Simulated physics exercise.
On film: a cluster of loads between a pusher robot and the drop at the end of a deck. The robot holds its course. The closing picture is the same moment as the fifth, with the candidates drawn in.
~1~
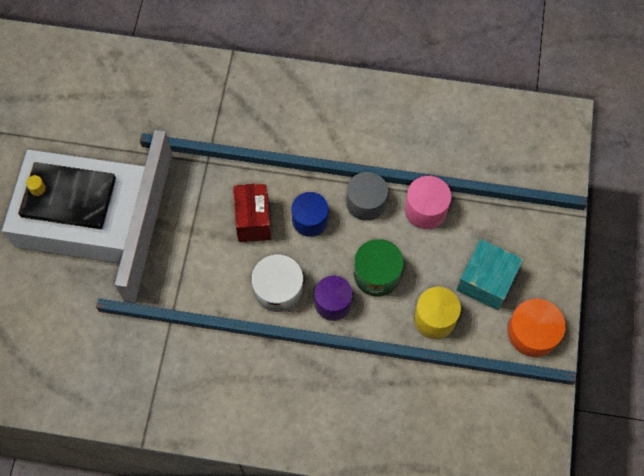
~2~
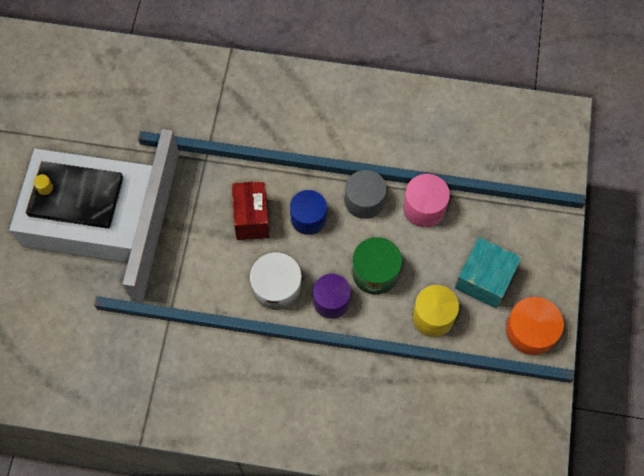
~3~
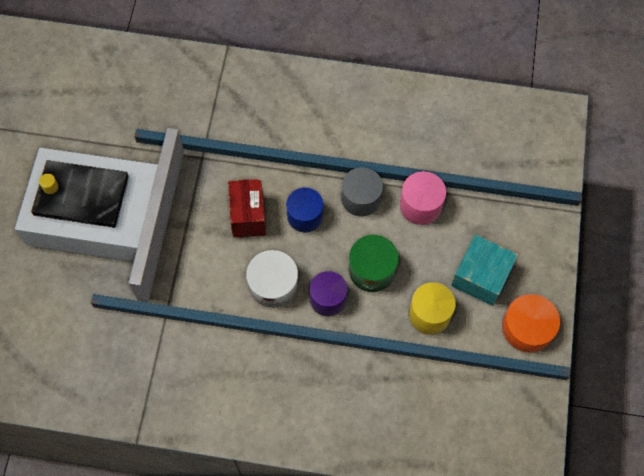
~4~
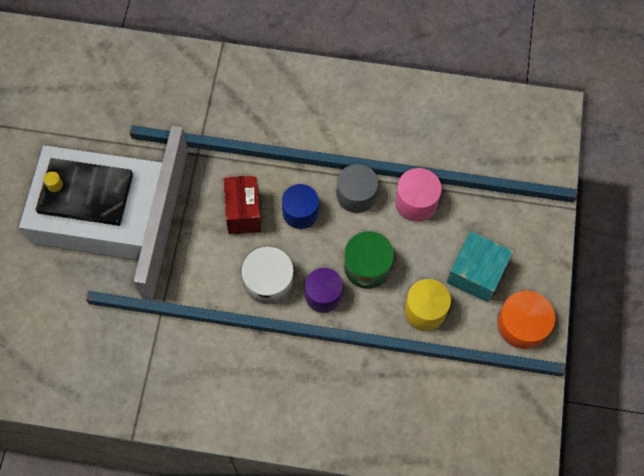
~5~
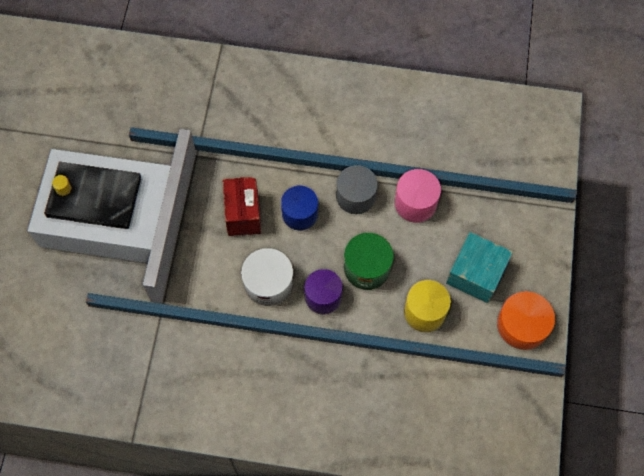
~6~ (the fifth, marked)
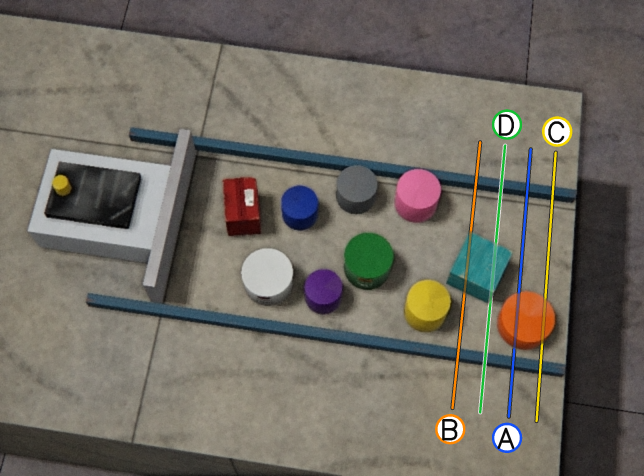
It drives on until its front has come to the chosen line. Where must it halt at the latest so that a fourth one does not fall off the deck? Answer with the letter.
It can go as far as D.
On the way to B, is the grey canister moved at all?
By then, yes.
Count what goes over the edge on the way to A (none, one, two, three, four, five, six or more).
In all, six or more.
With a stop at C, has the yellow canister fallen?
Yes.
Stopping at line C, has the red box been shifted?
By then, yes.
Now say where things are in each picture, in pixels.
In the first picture, green pail (379, 268); purple canister (334, 299); red box (253, 213).
In the second picture, robot (81, 195); yellow canister (436, 311).
In the third picture, robot (87, 194); pink canister (423, 199).
In the fourth picture, robot (91, 192); grey canister (357, 188).
In the fifth picture, robot (100, 195); white pail (268, 278); green pail (368, 262); purple canister (324, 292).
On the marked copy, A at (520, 276); B at (467, 268); C at (547, 279); D at (493, 272).
Following D. Soon after the start, robot (215, 212); grey canister (366, 188); purple canister (349, 298).
Later, robot (334, 229); orange canister (531, 323); turquoise crate (521, 274).
In the end, robot (426, 242); blue canister over the edge; turquoise crate over the edge; three fallen.
As for the rest, A drops six; B is within the limit but short; C drops seven.
